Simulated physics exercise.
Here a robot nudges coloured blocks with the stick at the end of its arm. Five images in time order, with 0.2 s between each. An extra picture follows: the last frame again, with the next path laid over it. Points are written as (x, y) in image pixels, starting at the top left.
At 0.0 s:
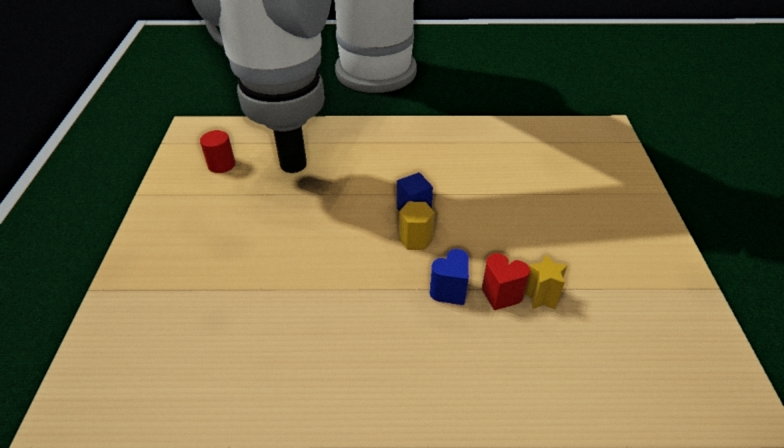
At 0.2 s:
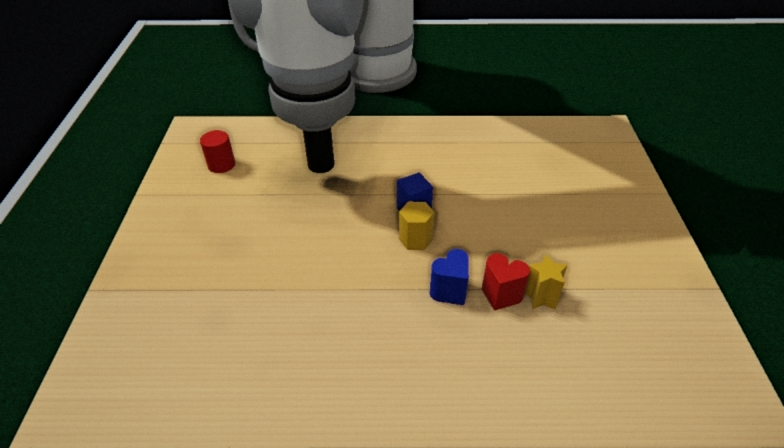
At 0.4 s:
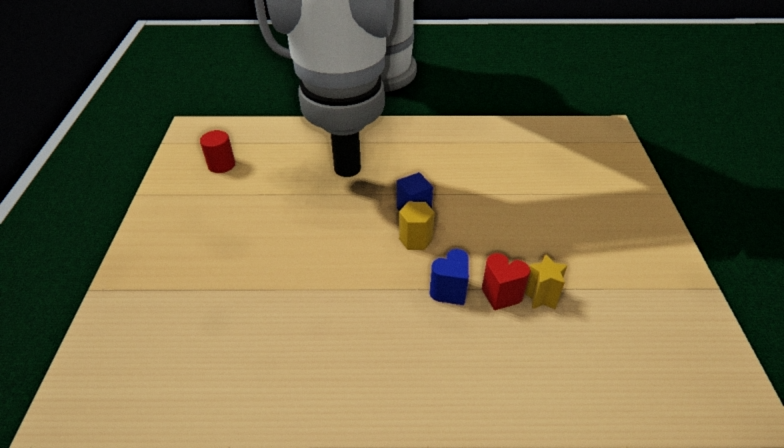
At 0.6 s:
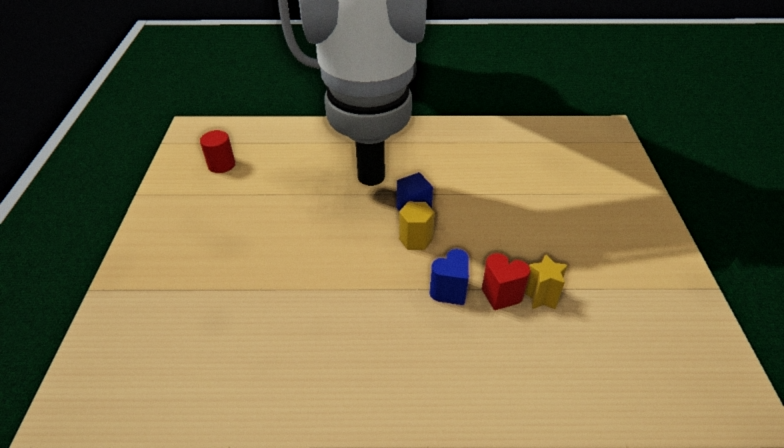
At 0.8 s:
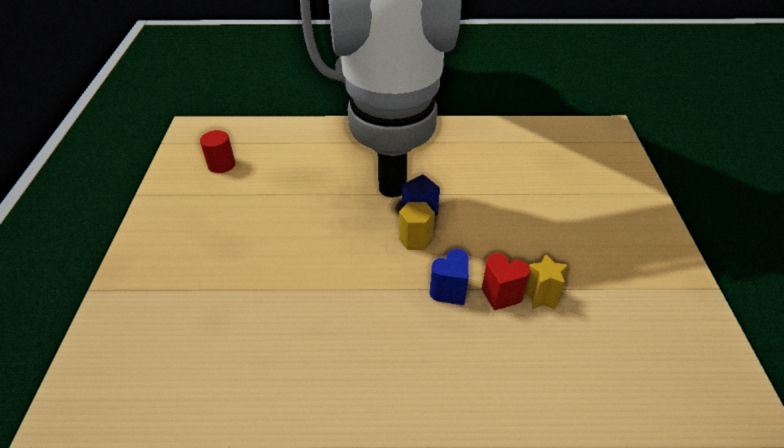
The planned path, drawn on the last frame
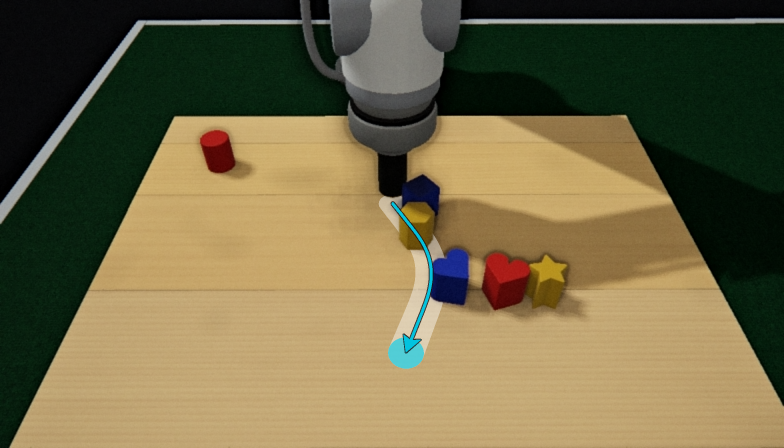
The video shows a robot arm with a black stick moving right across a wooden board past a red cylinder, then nudging a blue block slightly to the right beside a yellow hexagon, while the other coloured blocks stay still.
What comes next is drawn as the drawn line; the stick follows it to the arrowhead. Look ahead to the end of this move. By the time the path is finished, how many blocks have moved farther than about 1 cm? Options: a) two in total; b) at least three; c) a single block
(b)
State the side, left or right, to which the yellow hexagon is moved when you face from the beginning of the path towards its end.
It moves over to the left.
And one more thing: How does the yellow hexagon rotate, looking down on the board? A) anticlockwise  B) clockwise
My pick is A.
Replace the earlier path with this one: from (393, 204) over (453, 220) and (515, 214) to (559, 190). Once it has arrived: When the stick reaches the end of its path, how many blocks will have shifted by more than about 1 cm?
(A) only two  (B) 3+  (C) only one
That would be C.
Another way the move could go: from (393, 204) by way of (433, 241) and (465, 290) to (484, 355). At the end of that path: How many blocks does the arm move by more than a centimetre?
Here I'd predict at least three blocks moving more than 1 cm.
The line goes from (393, 204) over (423, 243) and (428, 294) to (406, 353).
On the path given first. One third of the way, stick at (423, 228); yellow hexagon at (437, 238); blue square piece at (442, 195), turned 80° anticlockwise.
Two thirds of the way, stick at (429, 279); yellow hexagon at (456, 287), turned 55° anticlockwise; blue square piece at (442, 195), turned 80° anticlockwise; blue heart block at (487, 302), turned 20° anticlockwise.
At the end, stick at (406, 339); yellow hexagon at (458, 296), turned 70° anticlockwise; blue square piece at (442, 195), turned 80° anticlockwise; blue heart block at (492, 305), turned 30° anticlockwise; red heart block unmoved.
